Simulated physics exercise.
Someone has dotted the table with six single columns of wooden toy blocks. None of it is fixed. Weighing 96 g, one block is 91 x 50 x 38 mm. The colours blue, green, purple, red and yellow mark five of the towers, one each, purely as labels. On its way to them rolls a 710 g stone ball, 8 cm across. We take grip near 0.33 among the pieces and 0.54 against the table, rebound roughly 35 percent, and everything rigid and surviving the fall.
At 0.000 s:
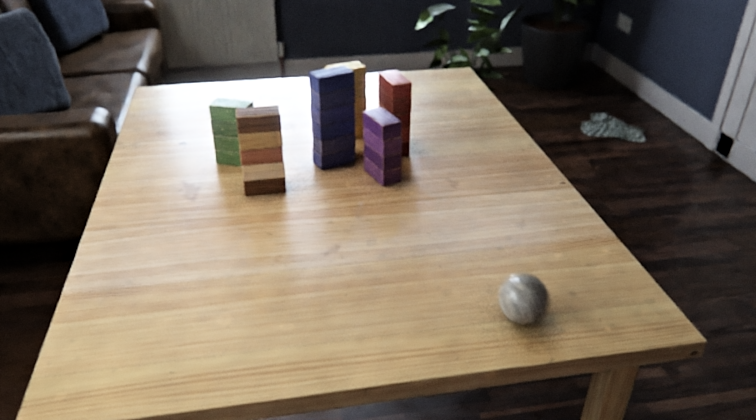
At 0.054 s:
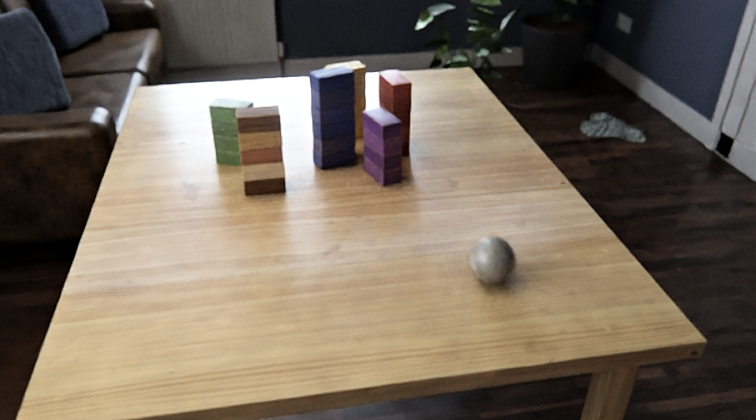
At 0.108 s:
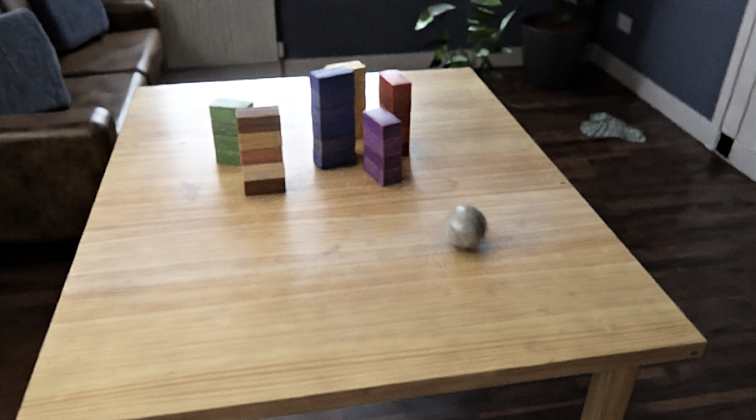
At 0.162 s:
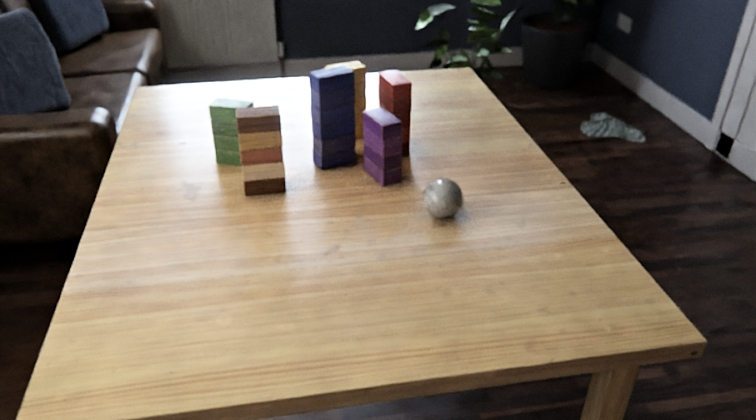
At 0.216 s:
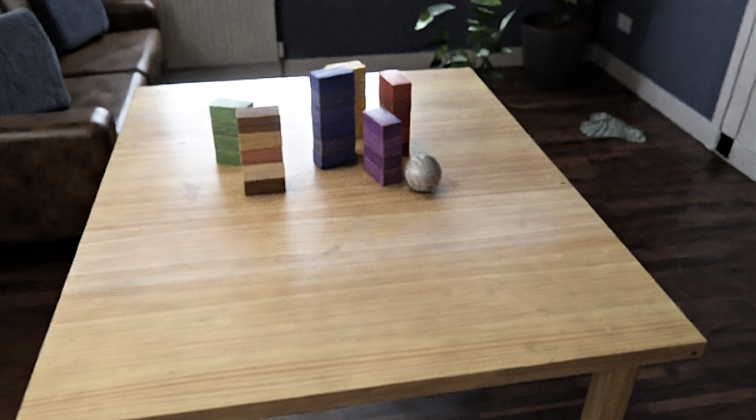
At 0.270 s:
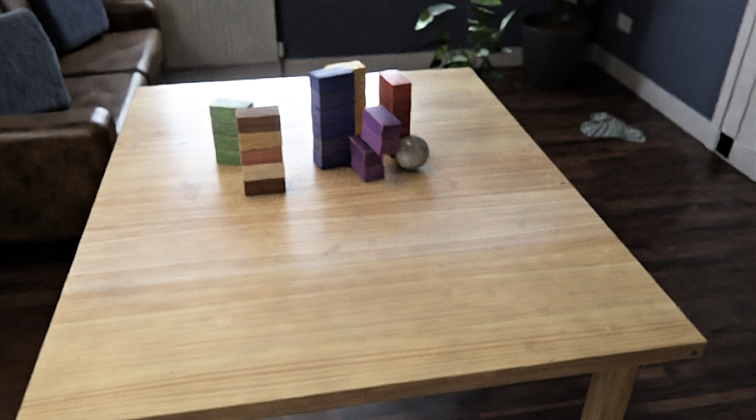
On a wooden table, a grey stone ball rolled away from the near right corner toward several stacks of coloured blocks and struck the short purple one, knocking its blocks out of line.
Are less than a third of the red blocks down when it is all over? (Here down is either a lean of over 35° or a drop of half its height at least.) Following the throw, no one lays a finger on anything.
The share down outstrips a third.
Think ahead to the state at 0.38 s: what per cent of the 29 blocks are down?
5 percent by then.
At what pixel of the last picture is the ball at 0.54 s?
Location: Close to (408, 103).
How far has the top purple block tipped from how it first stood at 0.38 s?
I'd estimate close to 40°.
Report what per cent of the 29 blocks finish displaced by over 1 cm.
45 percent.
By 0.38 s, ball still moving; none of the 5 red blocks down (2 of 29 in all colours); top red block tilted 29°; top purple block tilted 40°, 12 mm lower.
By 0.54 s, ball still moving; 3 of the 5 red blocks down (5 of 29 in all colours); top red block tilted 40°, 13 cm lower; top purple block on its side.
When it is over (1.3 s), ball rolling away; 4 of the 5 red blocks down (6 of 29 in all colours); top red block on its side; top purple block on its side. That is 80 per cent. In pixels of the last frame, middles, top red block near (369, 137), top purple block near (406, 158).
